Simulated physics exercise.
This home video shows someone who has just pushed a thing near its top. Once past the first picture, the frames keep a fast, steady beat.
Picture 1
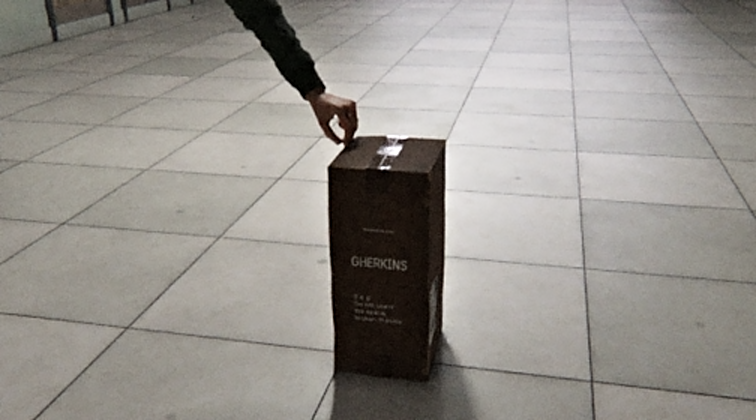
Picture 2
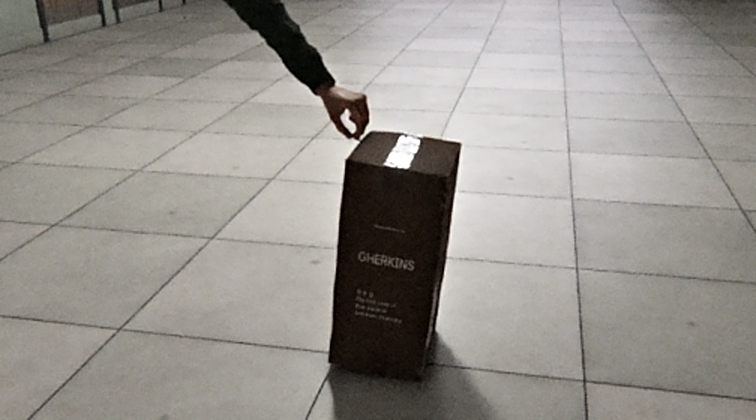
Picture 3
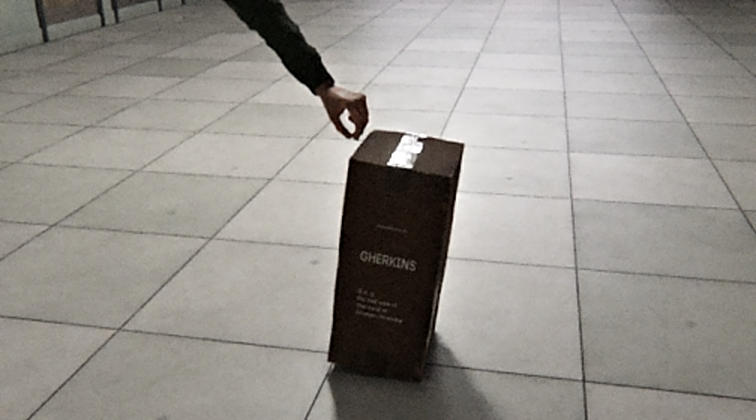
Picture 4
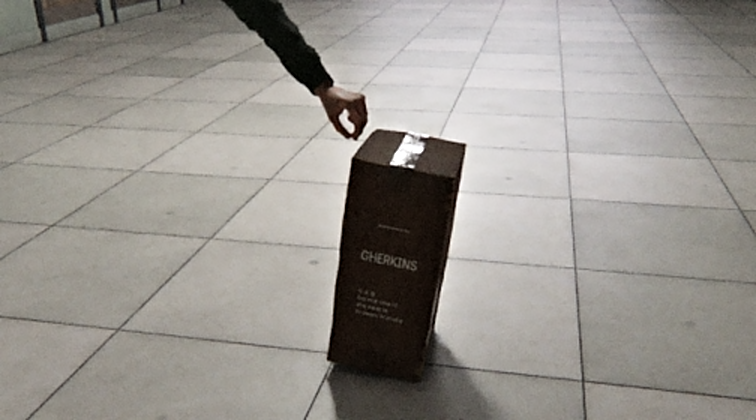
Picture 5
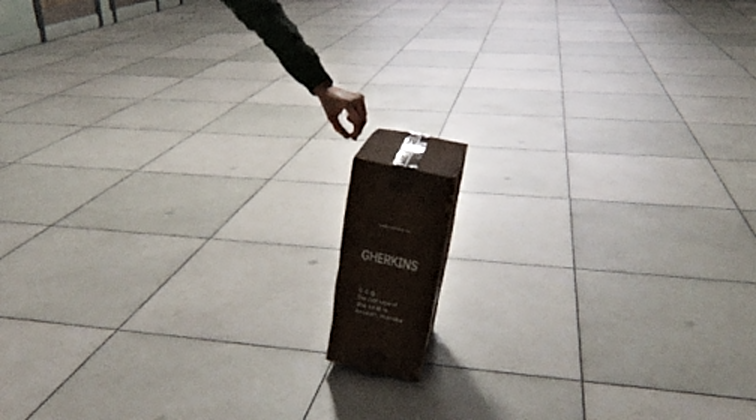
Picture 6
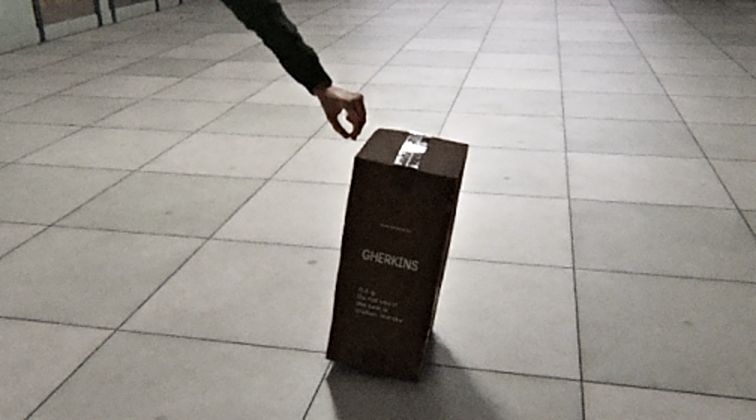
In the video, a hand at the top left edge of a tall brown box labelled "GHERKINS" separates slightly from it as the box tilts a little to the right, then leans very slightly further while the hand stays nearly still.
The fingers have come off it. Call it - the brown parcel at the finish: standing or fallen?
Standing.
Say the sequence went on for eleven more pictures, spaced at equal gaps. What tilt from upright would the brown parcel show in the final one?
Around 2° from upright.
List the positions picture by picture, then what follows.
Brown parcel (390, 255) upright, in the first picture.
Brown parcel (395, 253) 6° off upright, in the second picture.
Brown parcel (396, 252) 7° off upright, in the third picture.
Brown parcel (397, 252) 8° off upright, in the fourth picture.
Brown parcel (398, 252) 8° off upright, in the fifth picture.
Brown parcel (398, 251) 9° off upright, in the sixth picture.
Then, 0.22 s after the last picture, brown parcel 2° off upright near (385, 255).
Then, 0.44 s after the last picture, brown parcel 3° off upright near (374, 253).
Then, 0.64 s after the last picture, brown parcel upright near (383, 255).
At rest, the brown parcel returns to its base, near (381, 256).
